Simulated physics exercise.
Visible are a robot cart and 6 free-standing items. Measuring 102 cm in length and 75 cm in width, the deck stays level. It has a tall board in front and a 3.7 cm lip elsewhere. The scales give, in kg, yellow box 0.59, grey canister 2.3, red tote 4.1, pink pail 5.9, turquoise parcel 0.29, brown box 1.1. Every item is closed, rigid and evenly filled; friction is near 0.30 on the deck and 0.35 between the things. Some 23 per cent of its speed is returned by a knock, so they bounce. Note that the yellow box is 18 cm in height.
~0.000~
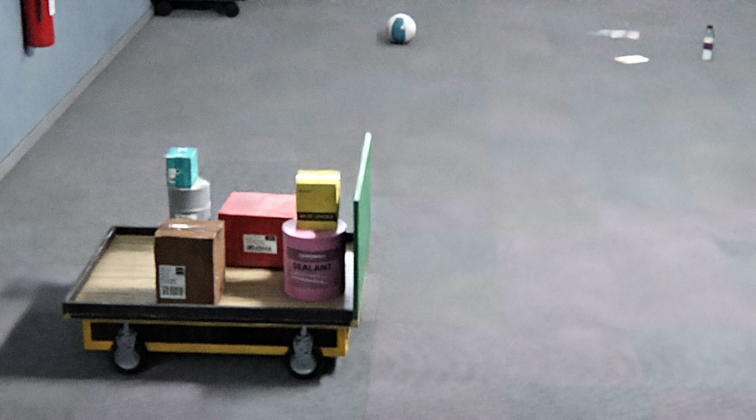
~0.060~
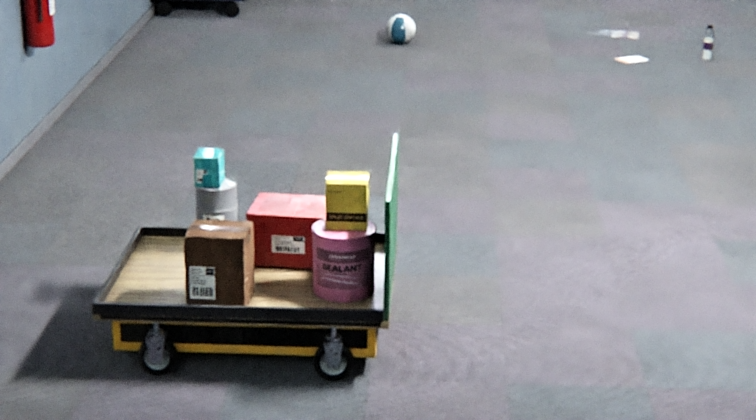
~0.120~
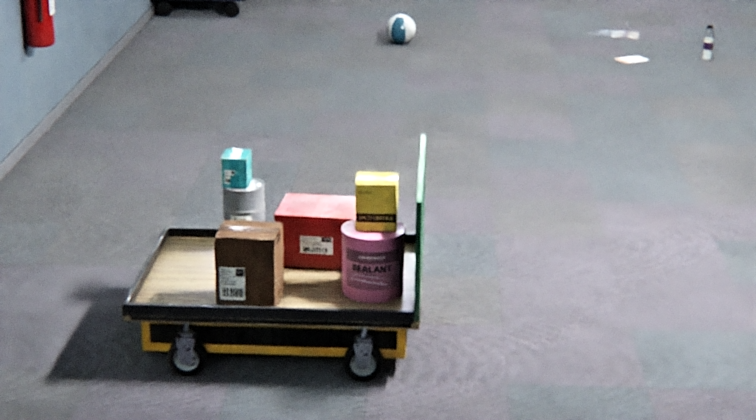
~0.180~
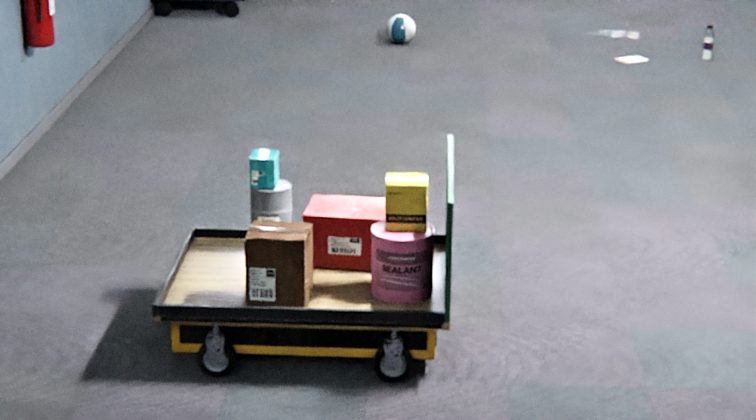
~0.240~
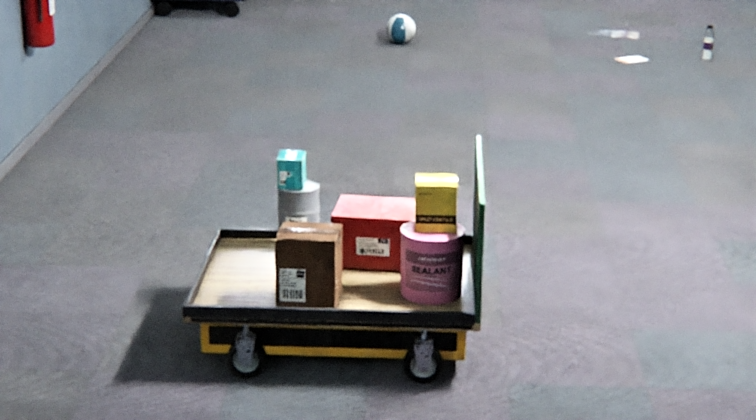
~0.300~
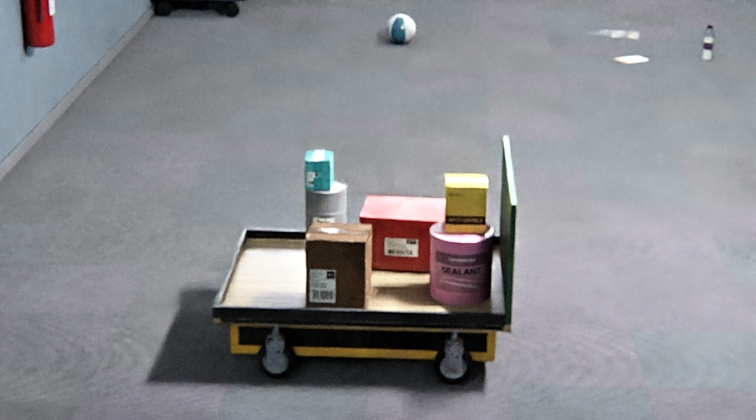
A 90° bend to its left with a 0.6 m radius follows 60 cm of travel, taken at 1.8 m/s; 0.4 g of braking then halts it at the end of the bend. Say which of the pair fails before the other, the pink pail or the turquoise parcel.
I would say the former fails first.
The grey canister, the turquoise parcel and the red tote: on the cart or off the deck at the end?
Observed: Grey canister remains in bounds; turquoise parcel exits its support; red tote remains in bounds.
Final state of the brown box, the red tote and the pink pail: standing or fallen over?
Here's how it ends: The brown box comes down, the red tote never goes down, and the pink pail comes down.
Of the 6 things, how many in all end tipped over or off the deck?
My answer is 4.
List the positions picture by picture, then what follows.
In the first picture, cart has run 0 cm; pink pail (315, 258); turquoise parcel (182, 167).
In the second picture, cart has run 11 cm; red tote (299, 232); brown box (220, 264).
In the third picture, cart has run 22 cm; yellow box (377, 202).
In the fourth picture, cart has run 32 cm; red tote (354, 234); brown box (279, 266).
In the fifth picture, cart has run 43 cm; yellow box (436, 203).
In the sixth picture, cart has run 54 cm; pink pail (461, 262); turquoise parcel (319, 171).
After 0.80 s, cart has run 144 cm, turned 66°; yellow box, pink pail and brown box now off the deck; turquoise parcel leaning 4° near (502, 161); red tote slid 34 cm.
After 1.10 s, cart has run 197 cm, turned 90°; turquoise parcel on its side near (569, 180); grey canister slid 47 cm; red tote slid 28 cm.
By the end (2.0 s), off the deck, yellow box, pink pail, turquoise parcel and brown box; not toppled but over 10 cm from the start, grey canister and red tote. Seen from the same camera at the end, turquoise parcel near (638, 238). Pink pail went at 0.70 s; turquoise parcel went at 0.98 s.
